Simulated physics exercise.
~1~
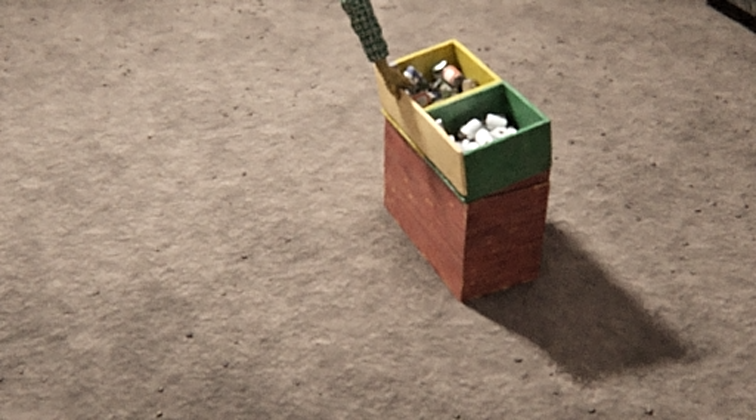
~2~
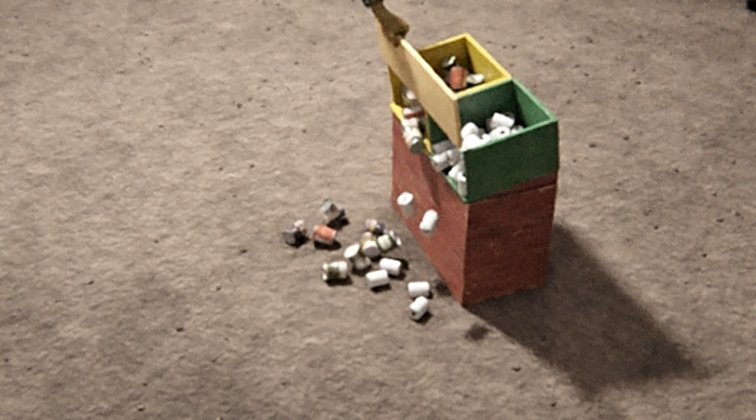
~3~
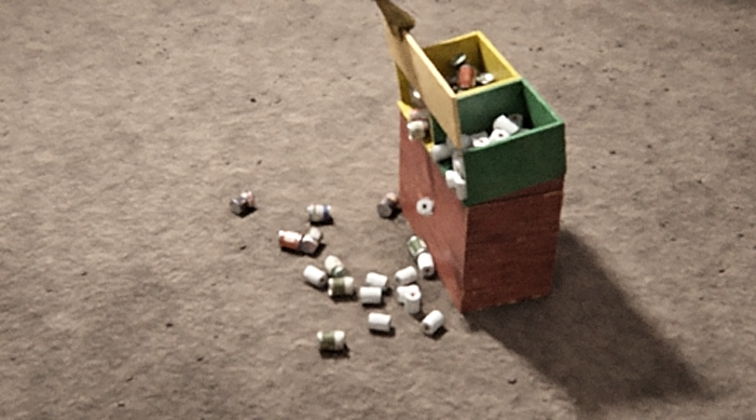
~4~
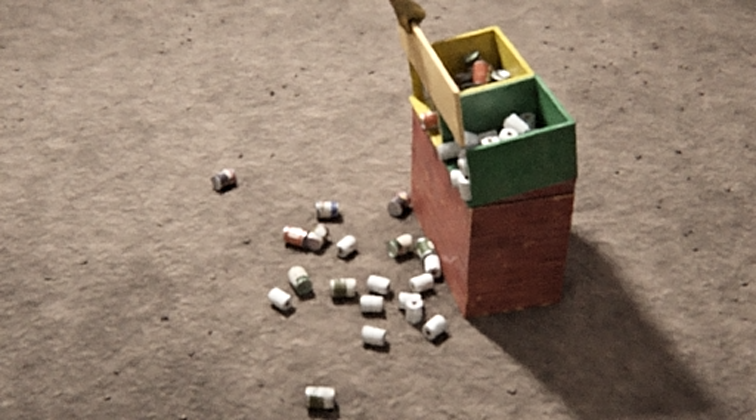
A wooden gate on the left side of a two-part yellow and green box slid upward, and small tins and white paper rolls spilled onto the ground, scattering leftward until they lay strewn about, with plenty still left inside both compartments.
